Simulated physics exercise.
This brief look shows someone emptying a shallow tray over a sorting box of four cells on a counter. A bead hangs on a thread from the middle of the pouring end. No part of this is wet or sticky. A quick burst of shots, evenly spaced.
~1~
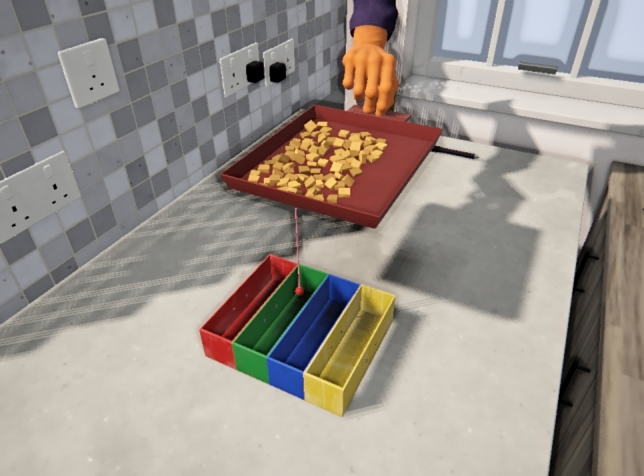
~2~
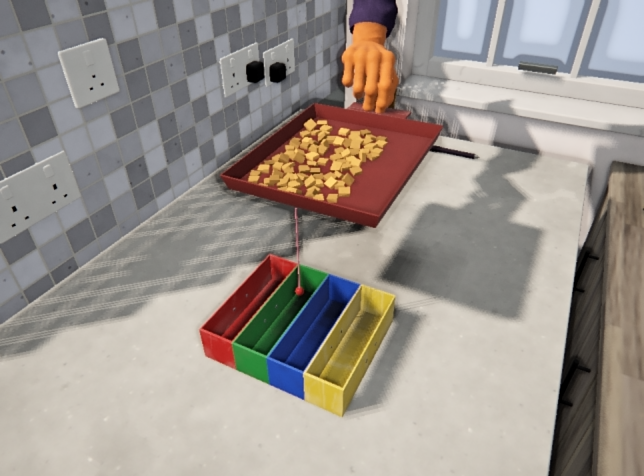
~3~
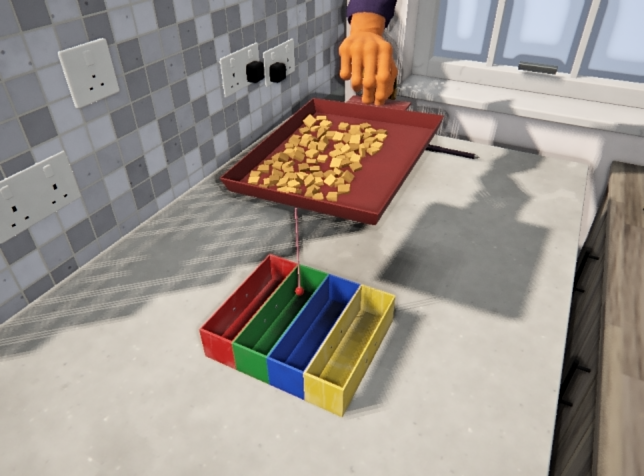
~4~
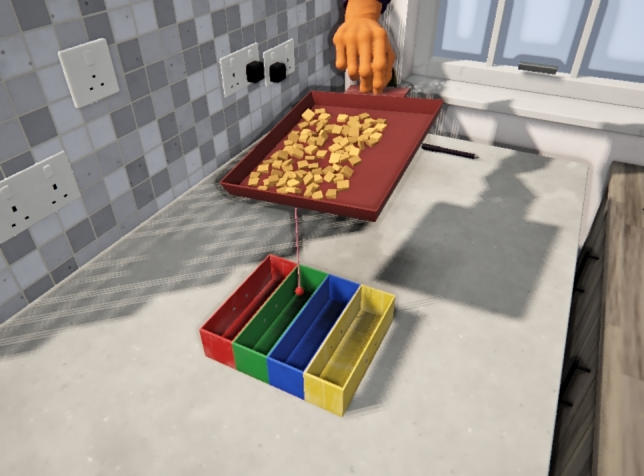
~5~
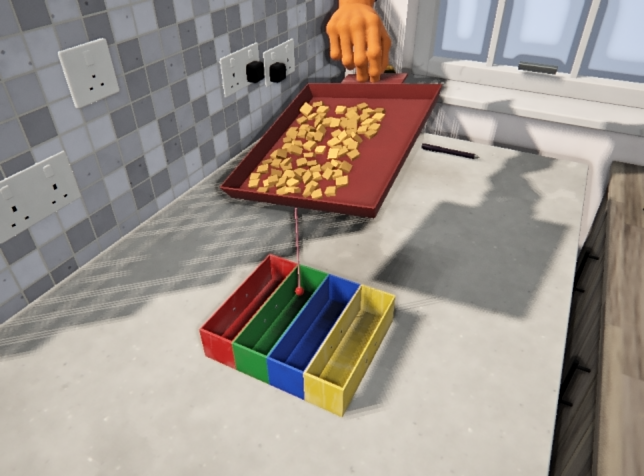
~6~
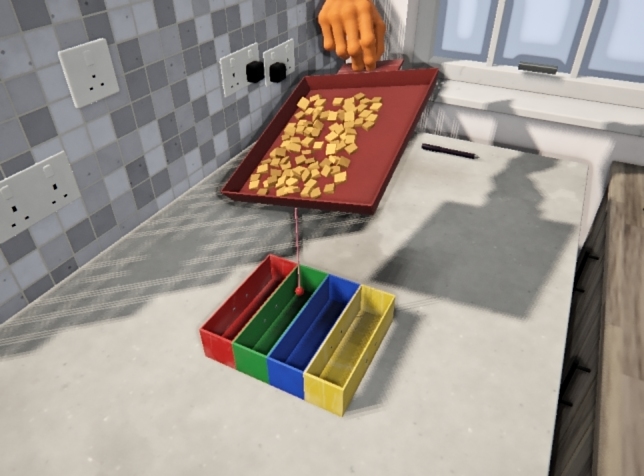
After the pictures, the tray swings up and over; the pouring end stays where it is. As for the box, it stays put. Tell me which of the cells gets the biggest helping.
The biggest helping lands in the red cell.
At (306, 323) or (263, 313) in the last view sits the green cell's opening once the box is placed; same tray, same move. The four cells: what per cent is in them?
You'd get near 0 percent first and near 80 percent next.
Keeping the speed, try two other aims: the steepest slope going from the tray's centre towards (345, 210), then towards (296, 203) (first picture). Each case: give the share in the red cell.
0 per cent, then 30 per cent.
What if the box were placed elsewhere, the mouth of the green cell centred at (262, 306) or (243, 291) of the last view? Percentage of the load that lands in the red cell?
I'd expect some 80 percent, and then some 20 percent.
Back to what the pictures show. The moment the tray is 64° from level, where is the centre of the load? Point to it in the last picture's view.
Near (267, 165).
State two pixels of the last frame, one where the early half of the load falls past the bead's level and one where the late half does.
(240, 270), then (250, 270).
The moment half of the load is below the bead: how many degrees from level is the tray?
Near 100 degrees.
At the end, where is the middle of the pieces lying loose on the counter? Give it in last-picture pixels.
It's centred at about (213, 301).
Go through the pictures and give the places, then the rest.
In the first picture, corners of the pouring end at (227, 173) and (376, 213), level; middle of the load at (323, 163), cereal squares; bead on its thread at (300, 291); red cell at (218, 347); green cell at (251, 361); blue cell at (286, 376); yellow cell at (324, 392).
In the second picture, corners of the pouring end at (227, 174) and (376, 212), level; middle of the load at (323, 162).
In the third picture, corners of the pouring end at (226, 177) and (375, 210), tipped barely, lowest at the left corner; middle of the load at (322, 159).
In the fourth picture, corners of the pouring end at (226, 181) and (373, 207), tipped a little, lowest at the left corner; middle of the load at (321, 155).
In the fifth picture, corners of the pouring end at (226, 185) and (371, 204), tipped clearly, lowest at the left corner; middle of the load at (320, 150).
In the sixth picture, corners of the pouring end at (226, 189) and (368, 201), tipped clearly, lowest at the left corner; middle of the load at (318, 146); red cell at (218, 347); green cell at (251, 361); blue cell at (286, 376); yellow cell at (324, 392).
Soon after the last picture, tray tipped steeply; all on the tray.
A little later, tray tipped past a quarter turn; about a quarter on the tray; about a quarter in the red cell; about half falling or outside the box.
Later still, tray tipped past a quarter turn; about half in the red cell; about half falling or outside the box.
At rest, tray tipped past a quarter turn; about half in the red cell; none in the yellow cell; none in the blue cell; none in the green cell; about half outside the box.
